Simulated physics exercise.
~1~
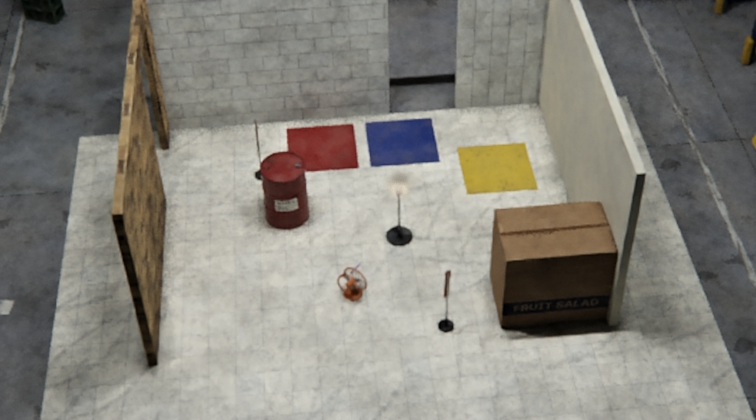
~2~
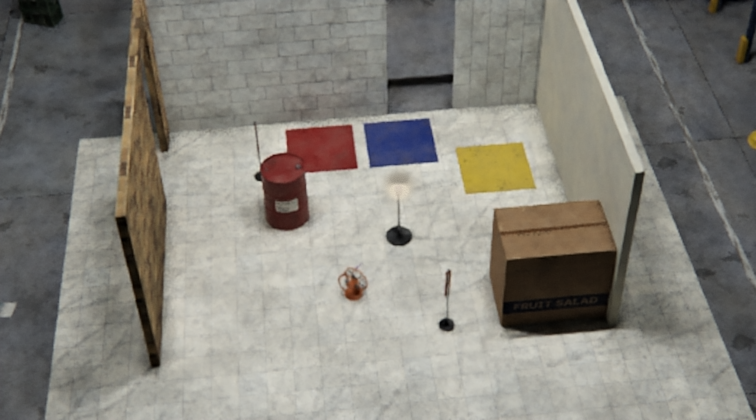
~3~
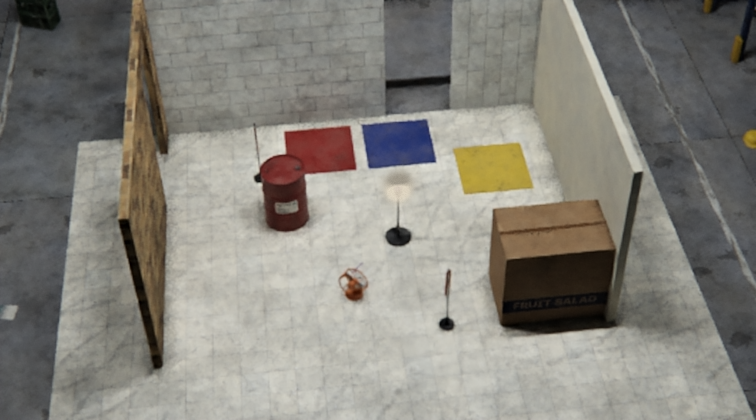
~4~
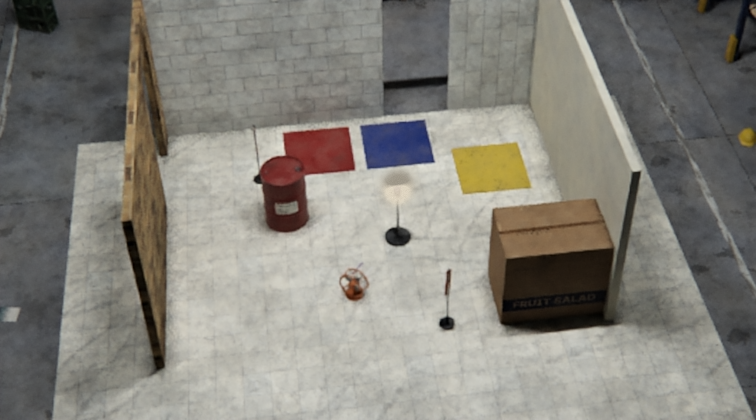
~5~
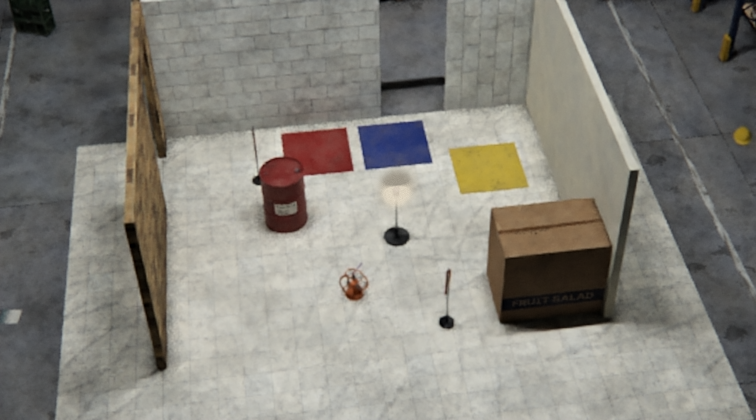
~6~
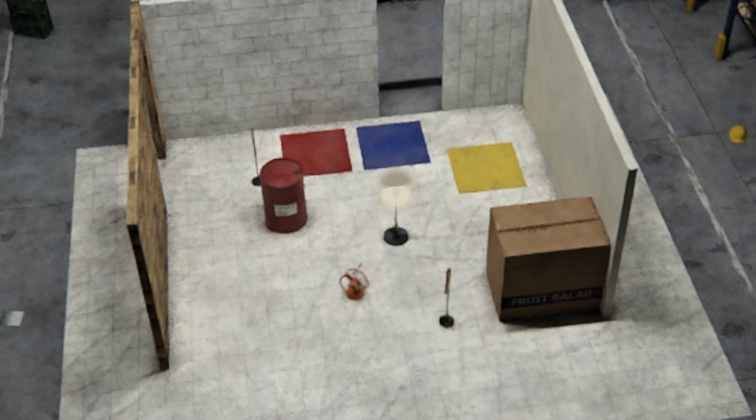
Pale dust spreads slightly above a black-based post in an open-fronted workroom with a light tiled floor, seen from above. A dark red barrel stands left, red, blue and yellow squares lie behind, a small coppery fan and a thin ribbon stand are in front, and a brown carton sits right. The puff widens but stays over its post, the fan flickers, and the camera drifts very slightly.
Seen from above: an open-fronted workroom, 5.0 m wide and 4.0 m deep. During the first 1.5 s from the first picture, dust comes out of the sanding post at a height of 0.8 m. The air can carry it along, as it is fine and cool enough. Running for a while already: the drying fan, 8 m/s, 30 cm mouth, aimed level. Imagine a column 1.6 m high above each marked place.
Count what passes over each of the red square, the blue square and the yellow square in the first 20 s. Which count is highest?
Most passes over yellow.
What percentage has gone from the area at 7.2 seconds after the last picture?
Estimate: Around 80 %.
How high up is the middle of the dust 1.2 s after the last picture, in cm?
I'd put it at around 60 cm up.
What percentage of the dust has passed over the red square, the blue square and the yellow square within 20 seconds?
About 0 per cent red, 15 per cent blue and 80 per cent yellow.
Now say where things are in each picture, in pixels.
The dust is thickest near (399, 185), the sanding post stands at (399, 196) and the drying fan is at (352, 282), in the first picture.
The dust is thickest near (399, 186), the yellow square is centred on (495, 168), the red square is centred on (321, 149) and the blue square is centred on (400, 143), in the second picture.
The dust is thickest near (398, 187) and a ribbon ends at (447, 296), in the third picture.
The dust is thickest near (397, 187), the top of a large carton is at (552, 227) and the top of a barrel is at (282, 170), in the fourth picture.
The dust is thickest near (396, 188), in the fifth picture.
The dust is thickest near (395, 188) and a ribbon ends at (447, 293), in the sixth picture.
Then, 1.2 s after the last picture, 7 % has passed over the yellow square, 0 % over the red square and 0 % over the blue square; 0 % has left the area, and the middle of the rest is near (397, 191).
Then, 3.2 s after the last picture, 70 % has passed over the yellow square, 0 % over the red square and 11 % over the blue square; 16 % has left the area, and the middle of the rest is near (462, 90).
Then, 7.2 s after the last picture, 78 % has passed over the yellow square, 0 % over the red square and 16 % over the blue square; 82 % has left the area, and the middle of the rest is near (336, 22).
Then, 19.2 s after the last picture, 78 % has passed over the yellow square, 0 % over the red square and 16 % over the blue square; 92 % has left the area.
